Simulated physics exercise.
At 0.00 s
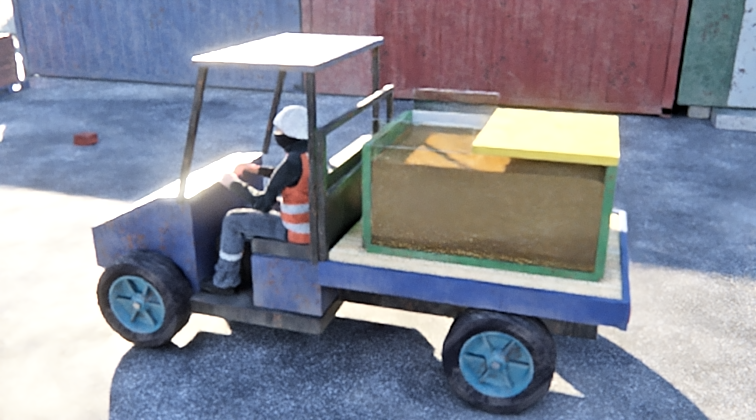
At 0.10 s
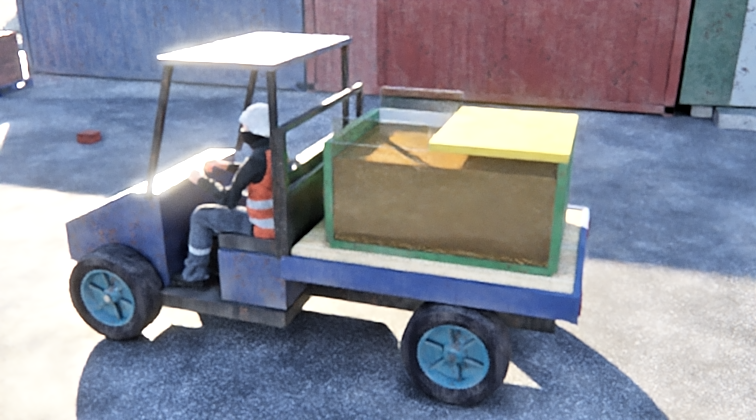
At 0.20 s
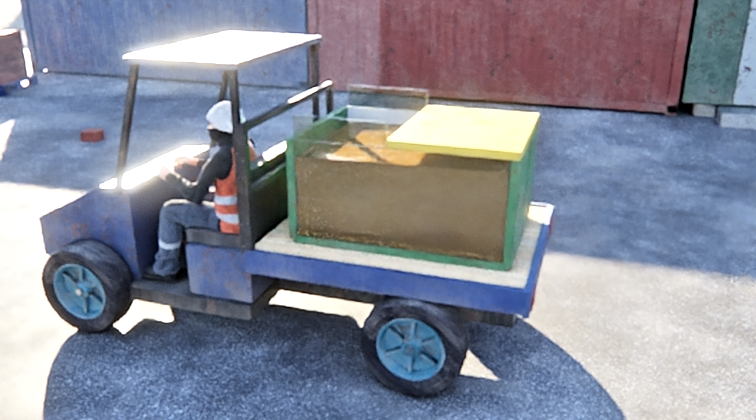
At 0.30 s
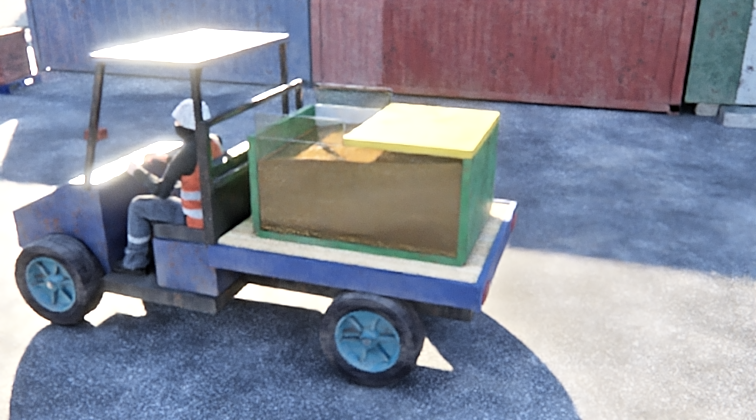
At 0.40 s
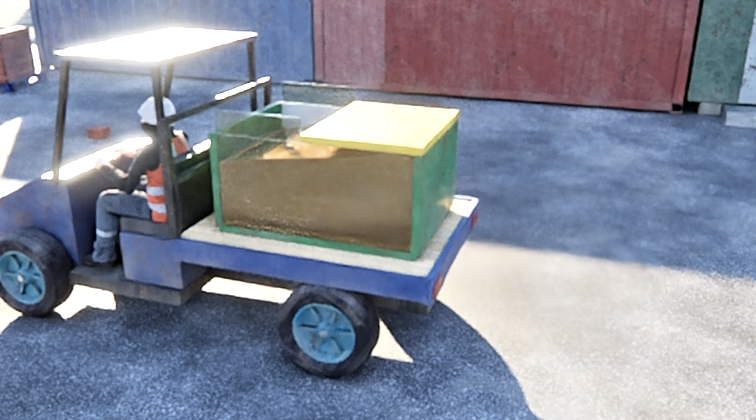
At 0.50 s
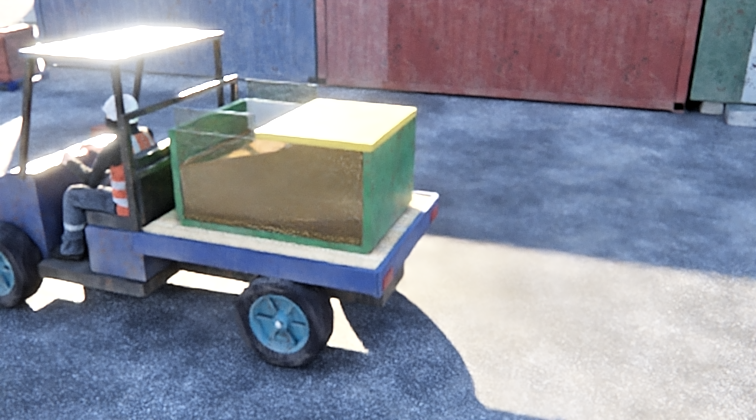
In a sunlit yard, a blue farm buggy with a helmeted driver rolls left, carrying brown muddy water in a yellow-lidded trough.
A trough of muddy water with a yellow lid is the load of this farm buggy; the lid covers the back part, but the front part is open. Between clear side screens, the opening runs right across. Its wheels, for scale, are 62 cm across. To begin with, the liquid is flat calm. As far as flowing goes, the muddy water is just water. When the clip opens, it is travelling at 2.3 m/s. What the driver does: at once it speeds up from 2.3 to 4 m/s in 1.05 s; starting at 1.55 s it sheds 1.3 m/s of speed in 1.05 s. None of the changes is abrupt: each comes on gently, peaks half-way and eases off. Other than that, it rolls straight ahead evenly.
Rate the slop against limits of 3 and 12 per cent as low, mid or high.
Low.
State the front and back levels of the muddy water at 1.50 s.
Approx. 58 cm front, approx. 42 cm back.
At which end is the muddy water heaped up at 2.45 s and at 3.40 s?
Tilt: Towards the fore end, then towards the aft end.
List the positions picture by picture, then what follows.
The first picture shows it reaches (389, 165) at the front; it reaches (580, 182) at the back; the front is on the left; the opening runs from (473, 146) to (372, 138); a wheel hub at (495, 369).
The second picture shows it reaches (349, 162) at the front; it reaches (533, 178) at the back.
The third picture shows it reaches (311, 160) at the front; it reaches (487, 173) at the back.
The fourth picture shows it reaches (273, 162) at the front; it reaches (441, 166) at the back.
The fifth picture shows it reaches (234, 163) at the front; it reaches (393, 156) at the back.
The sixth picture shows it reaches (194, 166) at the front; it reaches (344, 152) at the back; a wheel hub at (276, 328).
After 1.50 s the surface stands 43 cm at the back and 57 cm at the front; all of it is still inside.
After 2.45 s the surface stands 41 cm at the back and 59 cm at the front; 1 per cent has gone, over the front.
After 3.40 s the surface stands 55 cm at the back and 46 cm at the front; 1 per cent has gone, over the front.
After 5.49 s 1 per cent has gone, over the front, 5 of 574 litres.
